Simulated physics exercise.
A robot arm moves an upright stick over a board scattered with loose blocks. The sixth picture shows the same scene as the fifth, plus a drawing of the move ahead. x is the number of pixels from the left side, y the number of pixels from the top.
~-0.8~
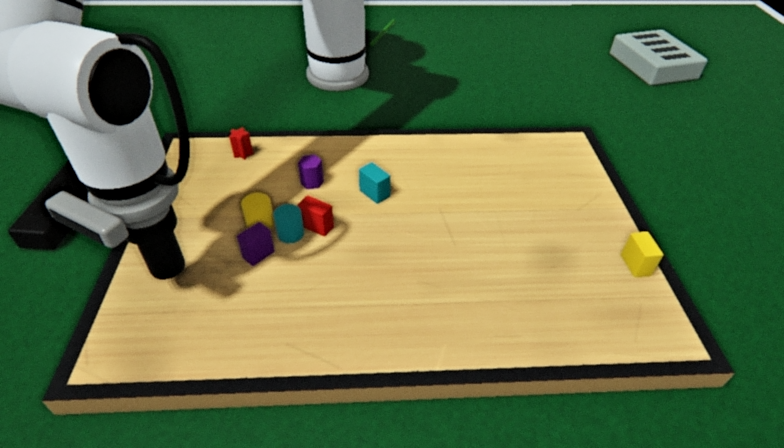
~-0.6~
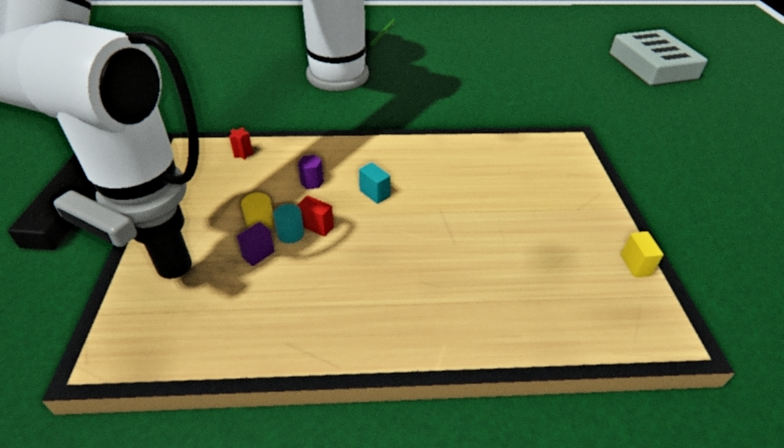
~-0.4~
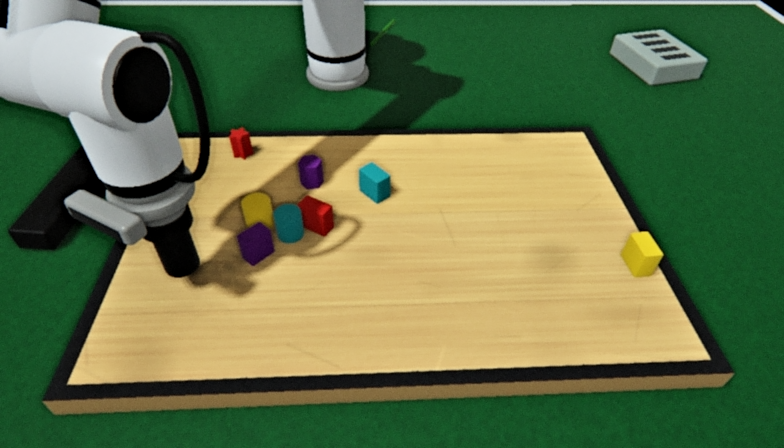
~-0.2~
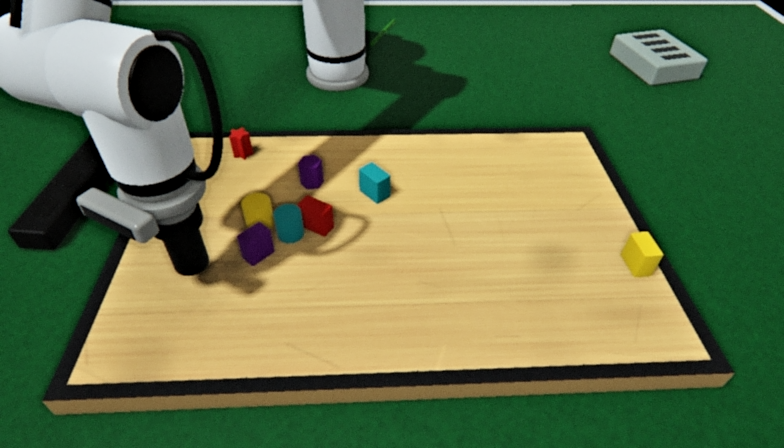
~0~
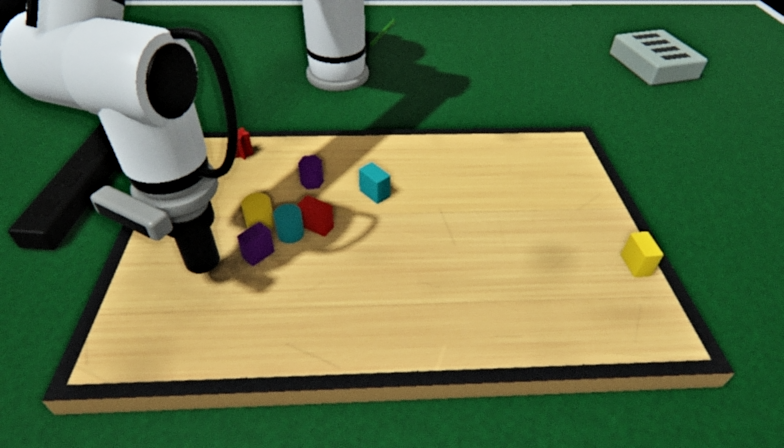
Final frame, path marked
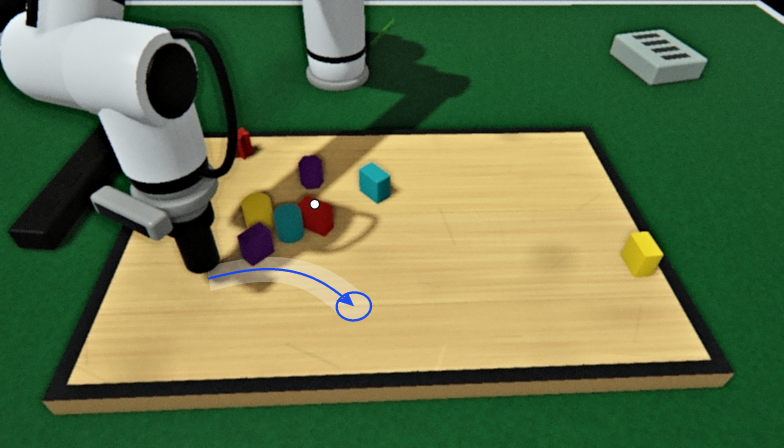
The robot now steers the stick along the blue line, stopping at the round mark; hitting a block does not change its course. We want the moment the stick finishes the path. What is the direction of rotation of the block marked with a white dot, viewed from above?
Short answer: Clockwise.
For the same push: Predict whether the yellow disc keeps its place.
That block remains where it is.
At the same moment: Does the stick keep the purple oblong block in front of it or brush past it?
I think the stick loses the purple oblong block somewhere along the way.
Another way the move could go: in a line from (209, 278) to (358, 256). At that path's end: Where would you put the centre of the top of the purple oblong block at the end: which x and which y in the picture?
Its top centre lands on (276, 222).
Path on the board, from (209, 278) through (264, 269) and (314, 278) to (354, 306); the dot is on the red oblong block.
The first path, step by step. One third of the way, stick at (261, 253); purple oblong block at (273, 225), turned 40° anticlockwise; turquoise disc at (292, 208); red oblong block at (317, 202), turned 15° clockwise.
Two thirds of the way, stick at (312, 263); purple oblong block at (280, 224), turned 75° anticlockwise; turquoise disc at (292, 205); red oblong block at (317, 201), turned 20° clockwise.
At the end, stick at (353, 290); purple oblong block at (280, 224), turned 75° anticlockwise; yellow disc in place; turquoise disc at (292, 205); red oblong block at (317, 201), turned 20° clockwise.
